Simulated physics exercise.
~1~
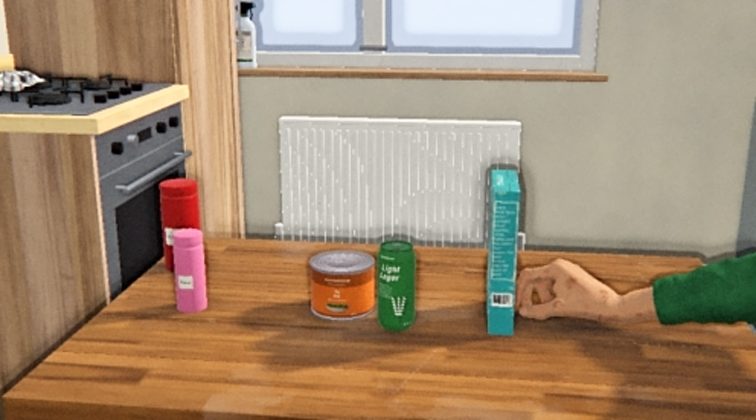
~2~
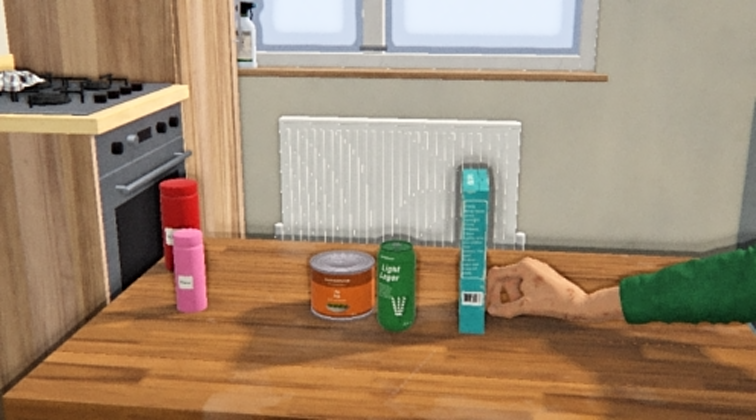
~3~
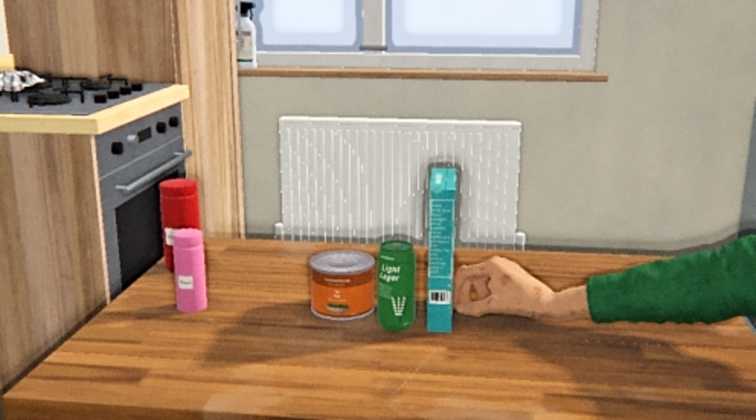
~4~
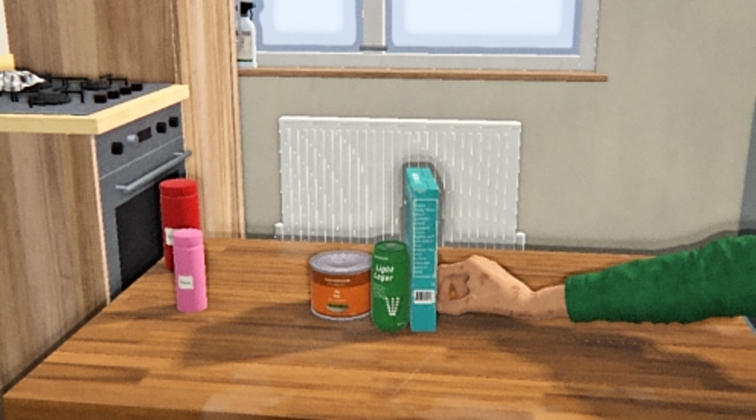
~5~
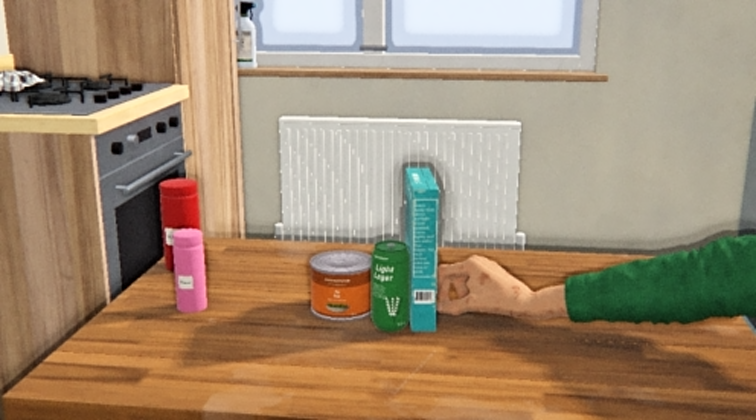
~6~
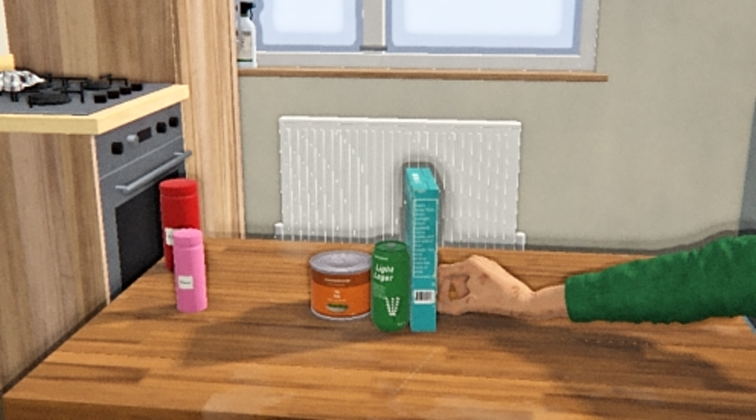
A hand slides an upright turquoise packet left against a green can and stops.
